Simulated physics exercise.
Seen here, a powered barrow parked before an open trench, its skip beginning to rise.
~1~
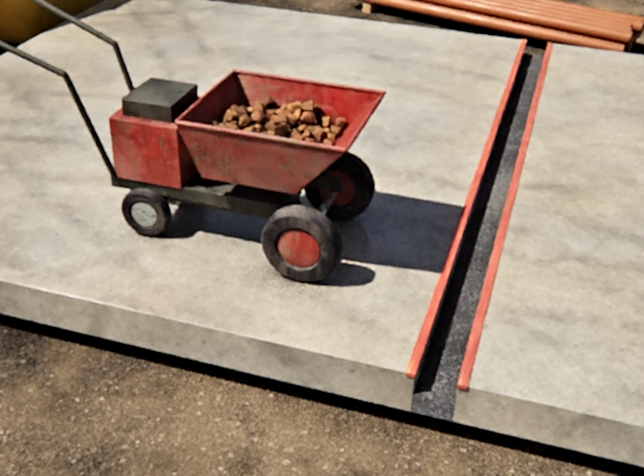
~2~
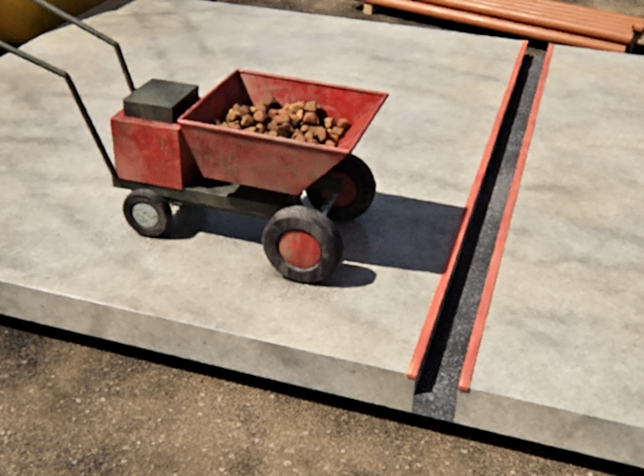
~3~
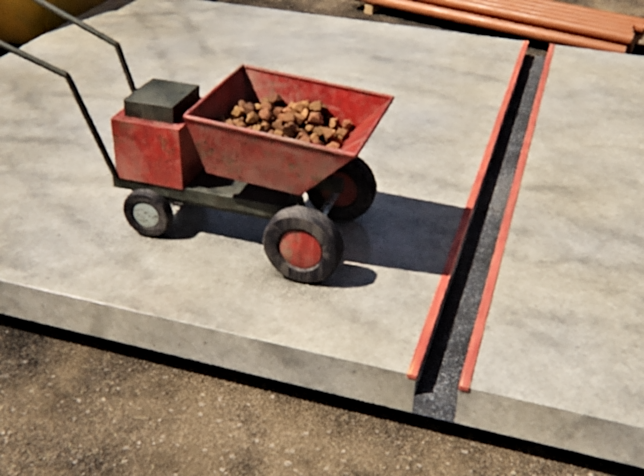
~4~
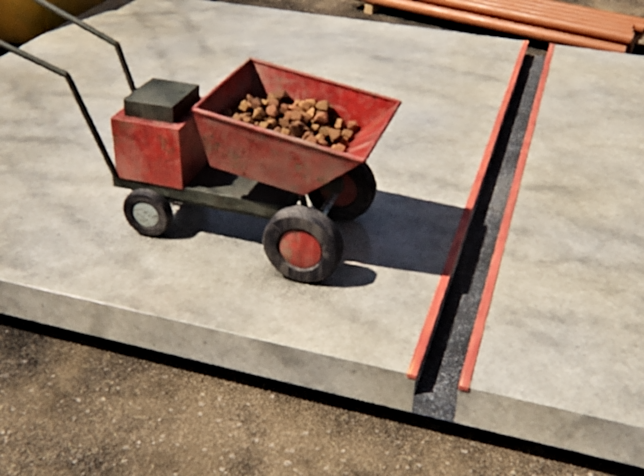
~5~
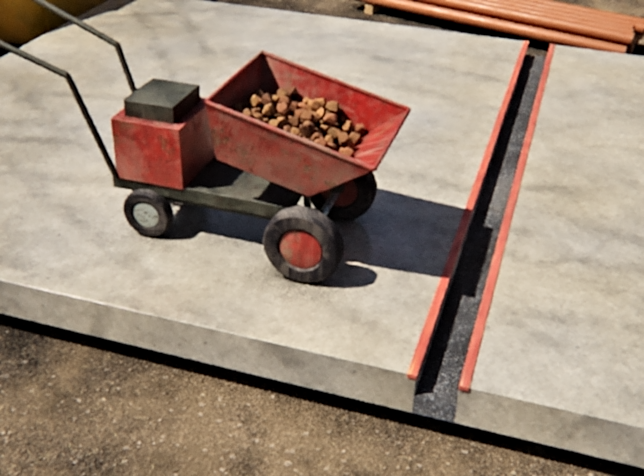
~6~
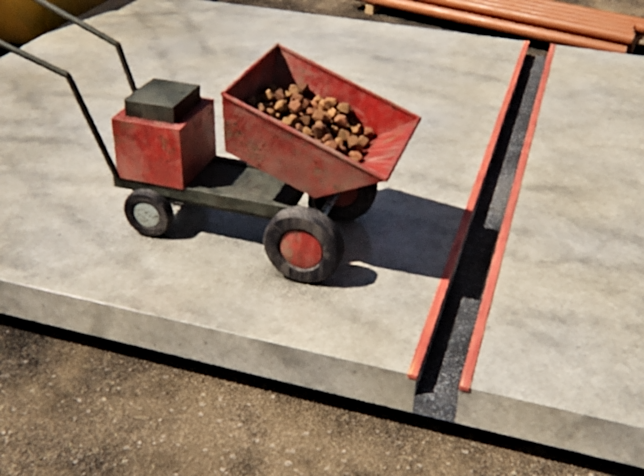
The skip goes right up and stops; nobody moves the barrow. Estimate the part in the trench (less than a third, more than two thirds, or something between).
Between the edges lies from one third to two thirds of the load.
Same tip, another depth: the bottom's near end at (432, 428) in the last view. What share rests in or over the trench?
Close to 70 per cent.
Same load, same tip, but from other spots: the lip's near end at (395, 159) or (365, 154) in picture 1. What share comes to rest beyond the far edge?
First some 70, then 30 per cent.
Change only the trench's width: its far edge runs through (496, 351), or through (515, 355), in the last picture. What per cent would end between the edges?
About 70 and 80 per cent.
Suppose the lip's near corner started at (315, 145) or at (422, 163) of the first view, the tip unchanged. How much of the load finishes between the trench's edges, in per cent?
Near 40 % and 0 %.
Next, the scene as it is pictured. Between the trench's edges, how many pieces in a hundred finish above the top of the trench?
Close to 35 per cent.
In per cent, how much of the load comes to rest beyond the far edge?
About 20 per cent.
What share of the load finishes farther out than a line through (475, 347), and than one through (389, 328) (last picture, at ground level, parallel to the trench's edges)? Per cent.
In turn 20 and 80 in a hundred.
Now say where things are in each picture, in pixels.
Lip of the skip at (346, 150), level; top of the load at (271, 127), clay clods; first edge of the trench at (424, 334); far edge at (473, 345), the trench under half as wide as the skip, and about half as deep as wide, in the first frame.
Lip of the skip at (349, 152), level; top of the load at (273, 127), in the second frame.
Lip of the skip at (355, 156), tipped barely; top of the load at (266, 115), in the third frame.
Lip of the skip at (364, 161), tipped a little; top of the load at (273, 112), in the fourth frame.
Lip of the skip at (374, 169), tipped a little; top of the load at (265, 115), in the fifth frame.
Lip of the skip at (386, 180), tipped clearly; top of the load at (276, 110); first edge of the trench at (426, 335); far edge at (475, 346), in the sixth frame.
Soon after the last picture, skip tipped steeply; all in the skip.
A little later, skip tipped right over; about two thirds in the skip; a small part short of the trench; about a quarter in or heaped over the trench; a stray few beyond it.
Later still, skip tipped right over; about a quarter in the skip; a small part short of the trench; about half in or heaped over the trench; about a quarter beyond it.
At rest, skip tipped right over; about a quarter in the skip; a small part short of the trench; about half in or heaped over the trench; about a quarter beyond it.
